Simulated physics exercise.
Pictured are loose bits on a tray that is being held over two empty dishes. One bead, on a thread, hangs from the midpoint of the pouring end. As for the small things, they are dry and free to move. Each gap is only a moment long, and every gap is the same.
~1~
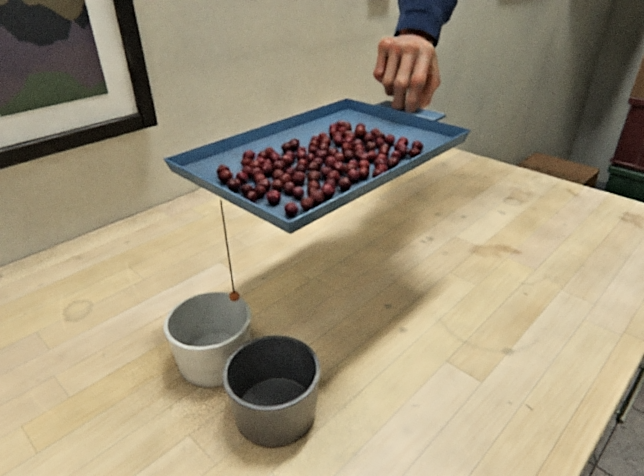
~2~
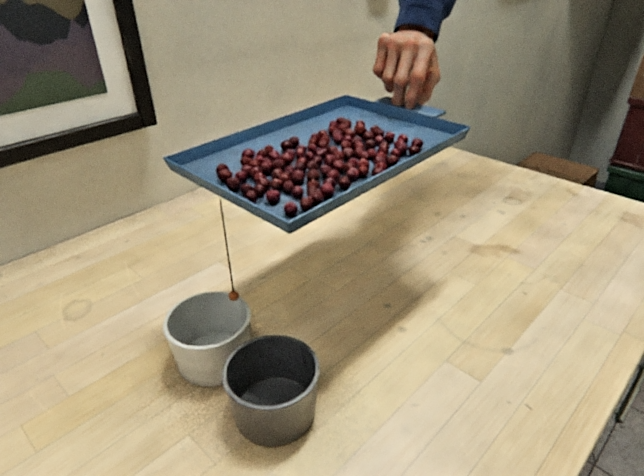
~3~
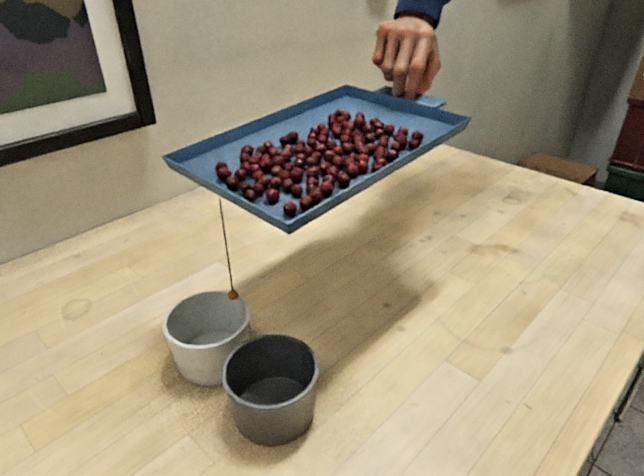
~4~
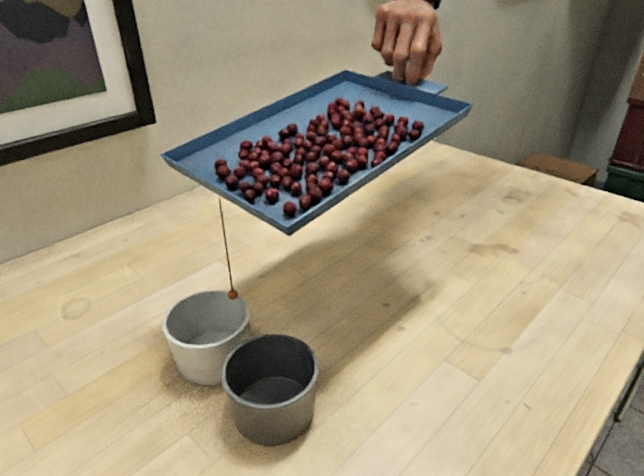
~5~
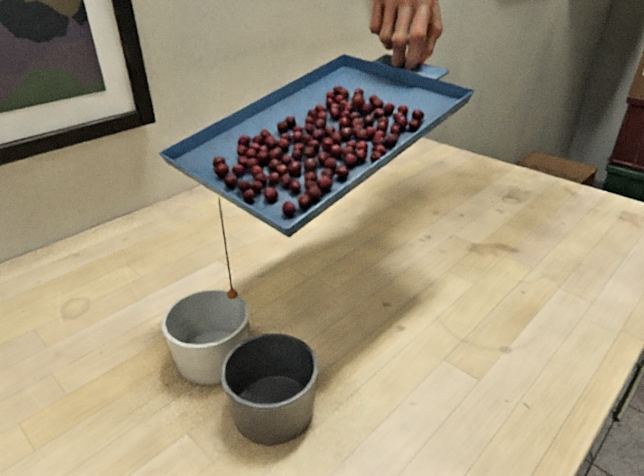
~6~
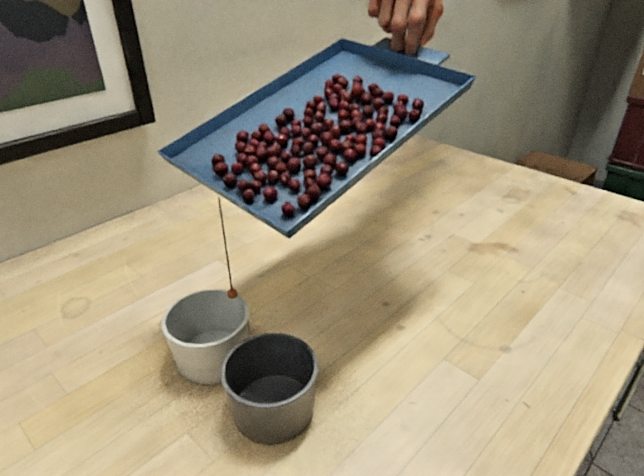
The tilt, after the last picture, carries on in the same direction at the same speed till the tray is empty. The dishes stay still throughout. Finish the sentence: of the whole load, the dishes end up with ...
... more than half.
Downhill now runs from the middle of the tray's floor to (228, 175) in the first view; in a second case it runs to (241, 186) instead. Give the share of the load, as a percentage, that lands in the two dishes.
I'd say roughly 40 percent with the first slope, 30 percent with the other.
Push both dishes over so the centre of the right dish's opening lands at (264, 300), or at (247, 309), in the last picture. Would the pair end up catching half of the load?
Well, not up to half at the first spot and not up to half at the second.
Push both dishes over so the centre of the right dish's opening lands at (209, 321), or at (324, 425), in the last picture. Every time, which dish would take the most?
Well, the first go goes to the rightmost dish, and the second to the leftmost dish.
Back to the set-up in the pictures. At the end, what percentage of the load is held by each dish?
The left dish gets close to 20 per cent and the right dish close to 50 per cent.
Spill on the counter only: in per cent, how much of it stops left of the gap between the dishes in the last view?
Around 70 percent of the pieces.
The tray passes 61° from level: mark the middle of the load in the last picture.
I'd put the middle of the pieces at roughly (274, 155).
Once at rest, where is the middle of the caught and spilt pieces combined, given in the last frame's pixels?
The centre comes to rest close to (253, 392).
Soon, tray tipped steeply; all on the tray.
A while on, tray tipped past a quarter turn; all on the tray.
Towards the end, tray tipped past a quarter turn; about half in the right dish; about a quarter in the left dish; about a quarter outside both.
Finally, tray tipped past a quarter turn; about half in the right dish; about a quarter in the left dish; about a quarter outside both.
